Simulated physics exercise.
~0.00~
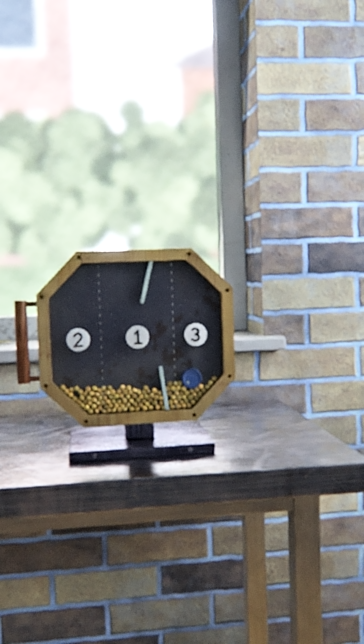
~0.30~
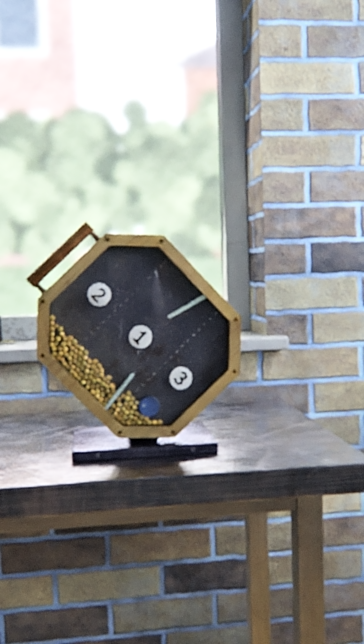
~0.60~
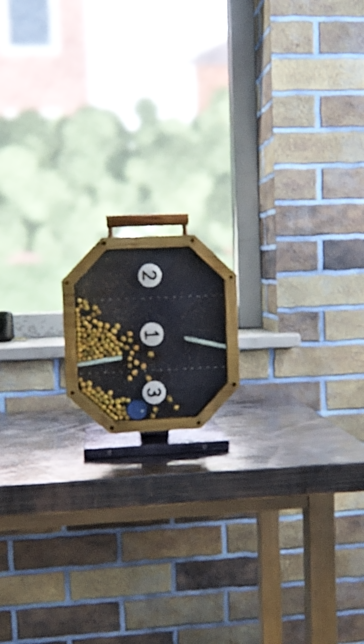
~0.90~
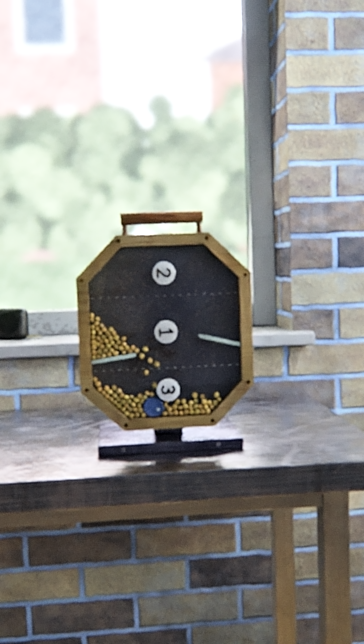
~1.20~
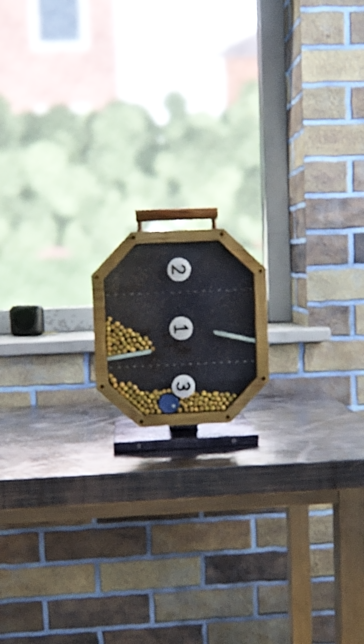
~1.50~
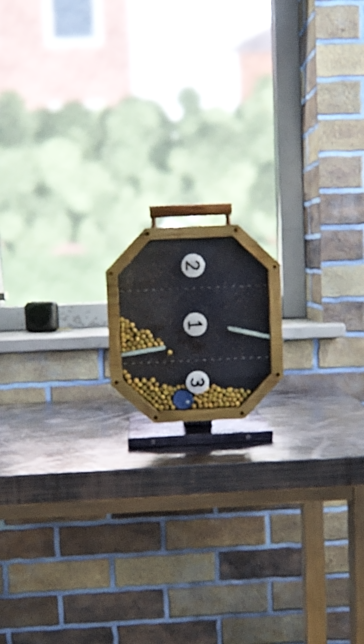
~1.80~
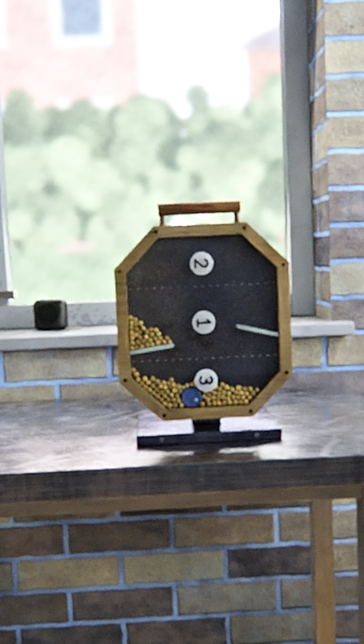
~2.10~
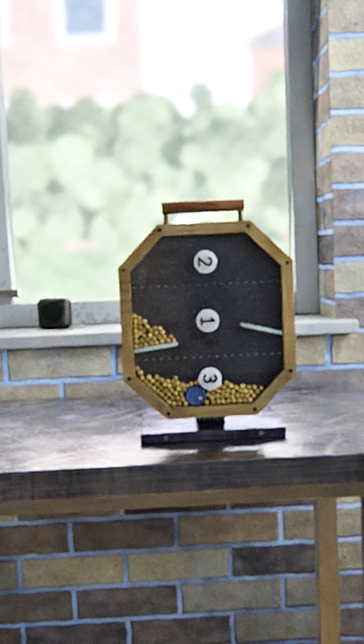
On a table by a window, an octagonal case turns clockwise, spilling beads around a blue disc.
